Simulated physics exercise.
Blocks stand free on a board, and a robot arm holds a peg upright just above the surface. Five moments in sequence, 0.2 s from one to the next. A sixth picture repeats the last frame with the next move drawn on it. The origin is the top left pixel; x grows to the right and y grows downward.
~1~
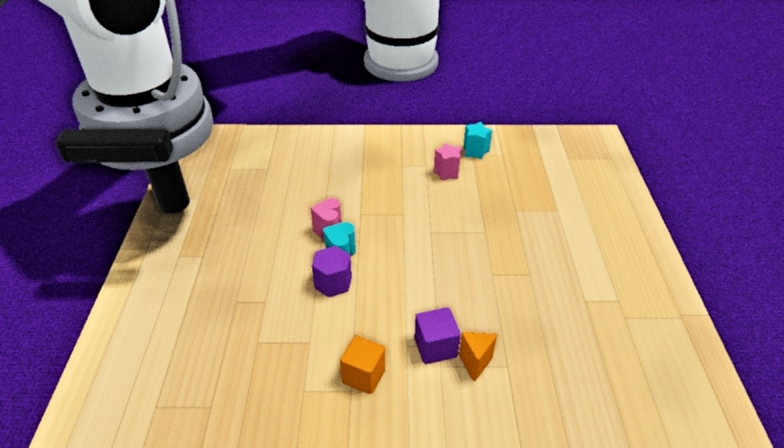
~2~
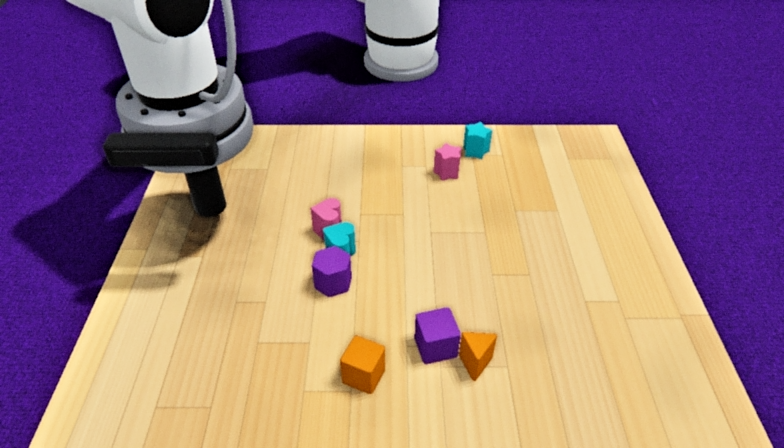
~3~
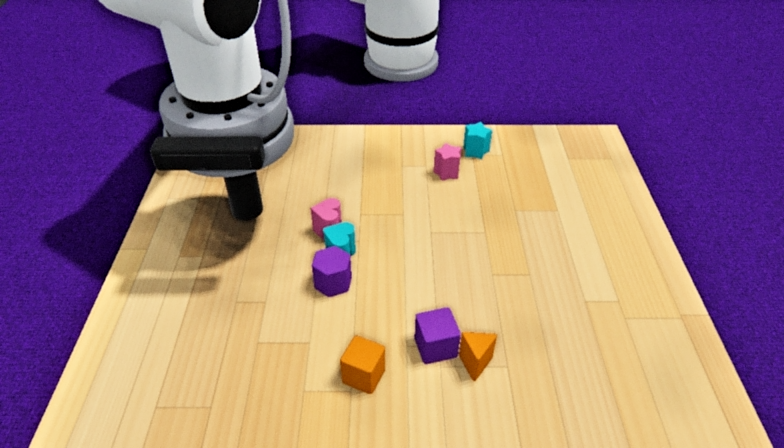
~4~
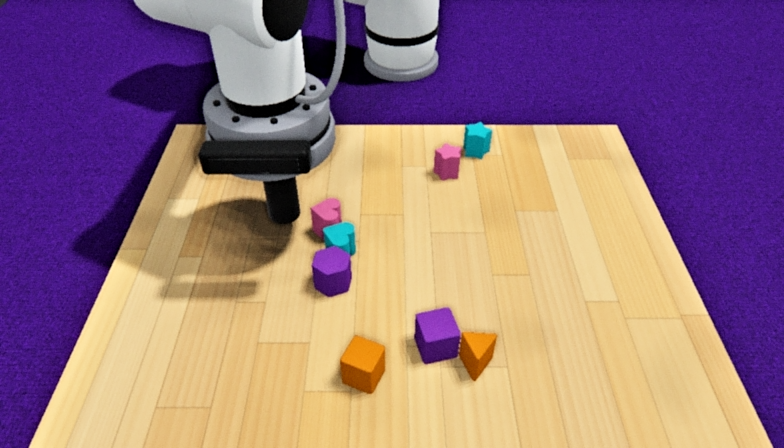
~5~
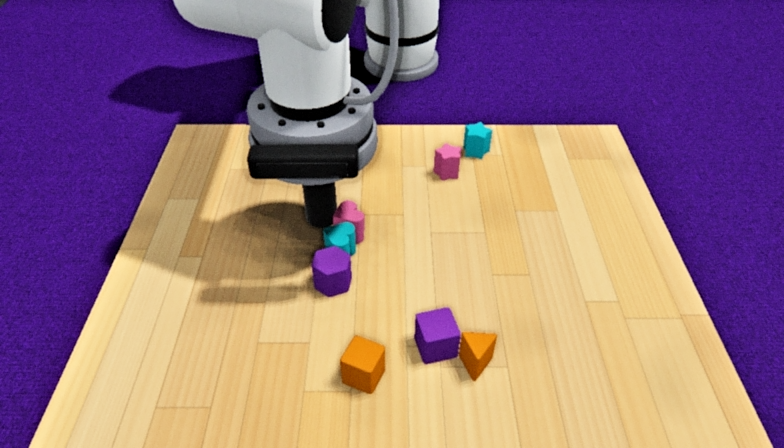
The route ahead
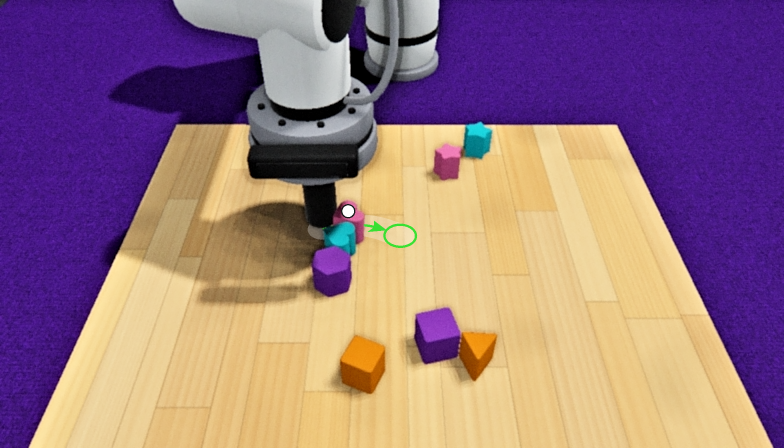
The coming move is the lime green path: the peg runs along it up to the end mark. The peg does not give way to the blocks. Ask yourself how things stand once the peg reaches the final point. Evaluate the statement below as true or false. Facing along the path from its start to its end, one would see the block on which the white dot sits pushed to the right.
Verdict: True.
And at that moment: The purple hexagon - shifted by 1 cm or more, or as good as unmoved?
That block stays in place.
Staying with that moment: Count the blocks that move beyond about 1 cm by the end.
My forecast: 1.
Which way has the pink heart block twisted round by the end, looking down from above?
It turns round clockwise.
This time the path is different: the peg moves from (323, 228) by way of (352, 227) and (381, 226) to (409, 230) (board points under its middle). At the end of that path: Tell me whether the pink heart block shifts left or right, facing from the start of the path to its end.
Side: Right.
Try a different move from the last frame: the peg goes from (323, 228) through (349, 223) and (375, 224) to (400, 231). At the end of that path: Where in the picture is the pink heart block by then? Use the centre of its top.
Located at (399, 228).
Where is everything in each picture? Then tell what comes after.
The first frame shows peg's lower end at (175, 204); purple hexagon at (331, 259); turquoise heart block at (340, 232); pink heart block at (327, 208).
The second frame shows peg at (211, 207); blocks still.
The third frame shows peg at (248, 211); blocks still.
The fourth frame shows peg at (285, 214); blocks still.
The fifth frame shows peg at (322, 218); purple hexagon at (331, 259); turquoise heart block at (340, 232); pink heart block at (348, 211).
Drawn move, from (323, 228) via (350, 225) and (376, 227), ending at (400, 236); the dot is on the pink heart block.
The first path, step by step. Halfway along, peg at (363, 214); pink heart block at (383, 216), turned 40° clockwise.
At the end, peg at (400, 225); purple hexagon still; turquoise heart block still; pink heart block at (413, 231), turned 60° clockwise.
